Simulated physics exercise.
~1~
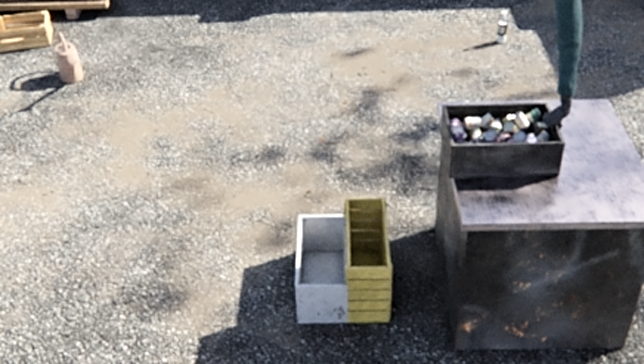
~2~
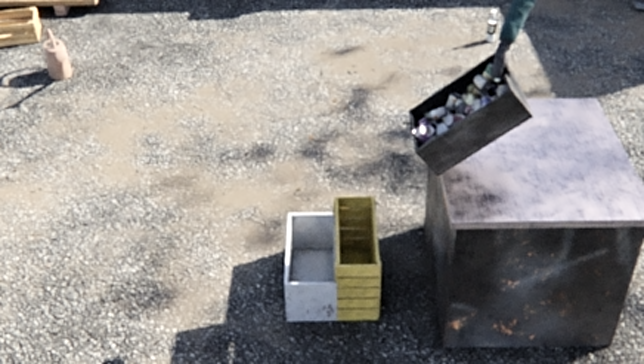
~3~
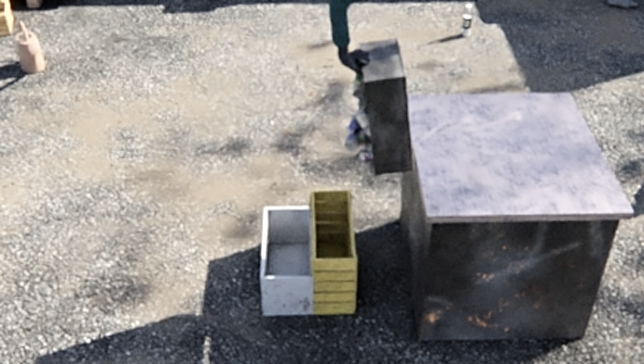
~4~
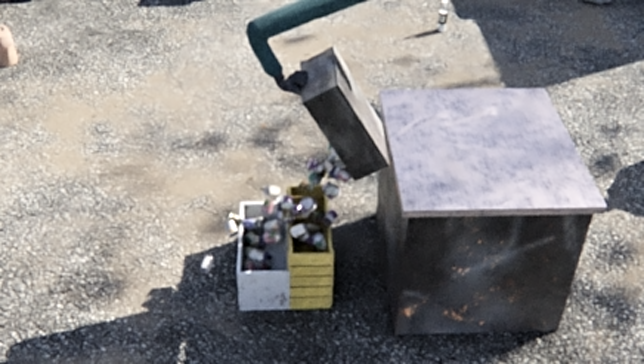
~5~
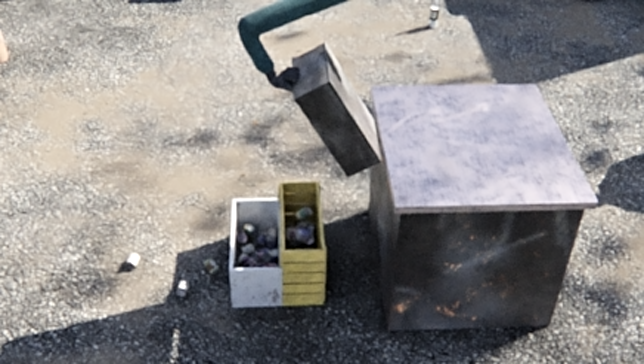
In the video, a dark green mechanical arm lifts and tips a black box of small tins off a dark bench, pouring them leftward into a yellow trough and an adjacent white box; both hold tins at the end, while a couple lie on the gravel to the left.
